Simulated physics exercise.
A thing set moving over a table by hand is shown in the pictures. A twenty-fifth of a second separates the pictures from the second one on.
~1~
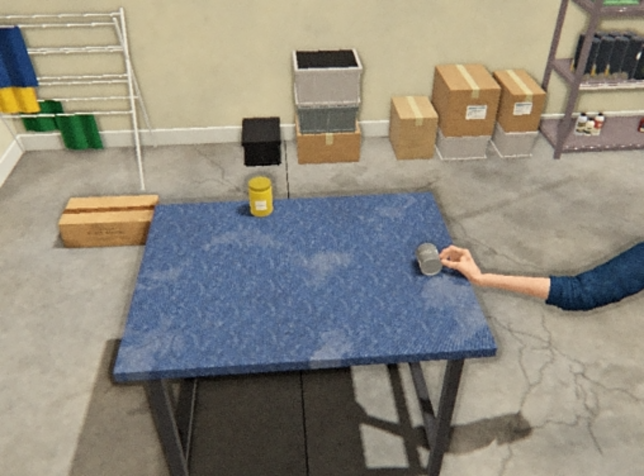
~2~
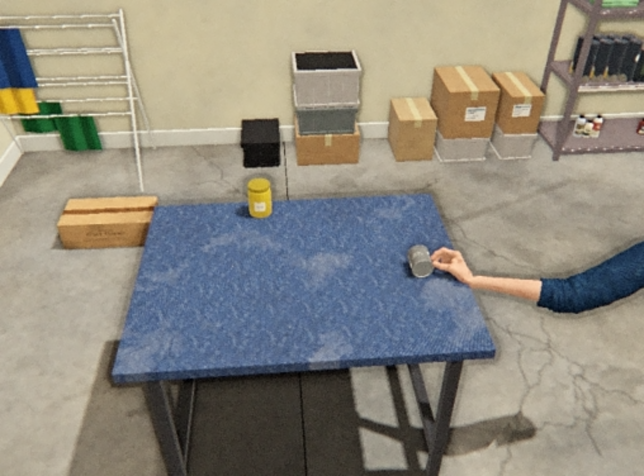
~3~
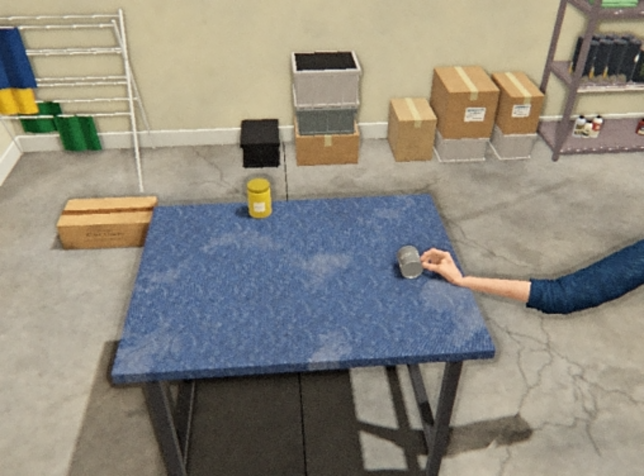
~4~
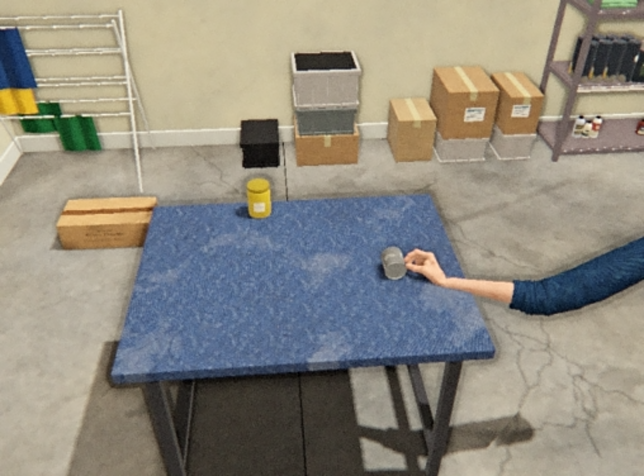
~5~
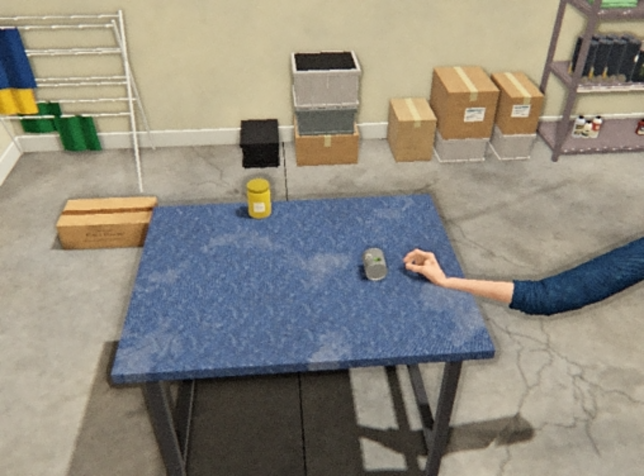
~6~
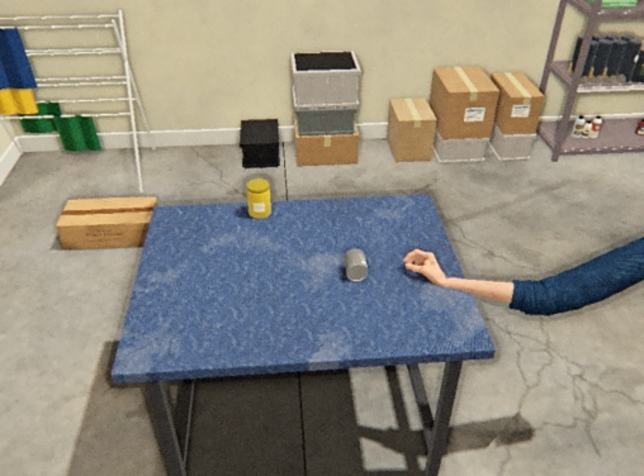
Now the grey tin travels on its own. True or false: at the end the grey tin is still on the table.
False.
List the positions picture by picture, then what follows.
Under the hand; grey tin (429, 259), in the first frame.
Under the hand; grey tin (421, 261), in the second frame.
Under the hand; grey tin (410, 262), in the third frame.
Grey tin (394, 263), in the fourth frame.
Grey tin (375, 264) rolled about its own width, in the fifth frame.
Grey tin (356, 265) rolled well along, in the sixth frame.
Then, 0.20 s after the last picture, grey tin rolled well along near (263, 270).
Then, 0.40 s after the last picture, grey tin rolled well along near (174, 275).
Then, 0.70 s after the last picture, grey tin now off the table.
Then, 0.90 s after the last picture, things are still on the move.
By the end, off the table, grey tin.
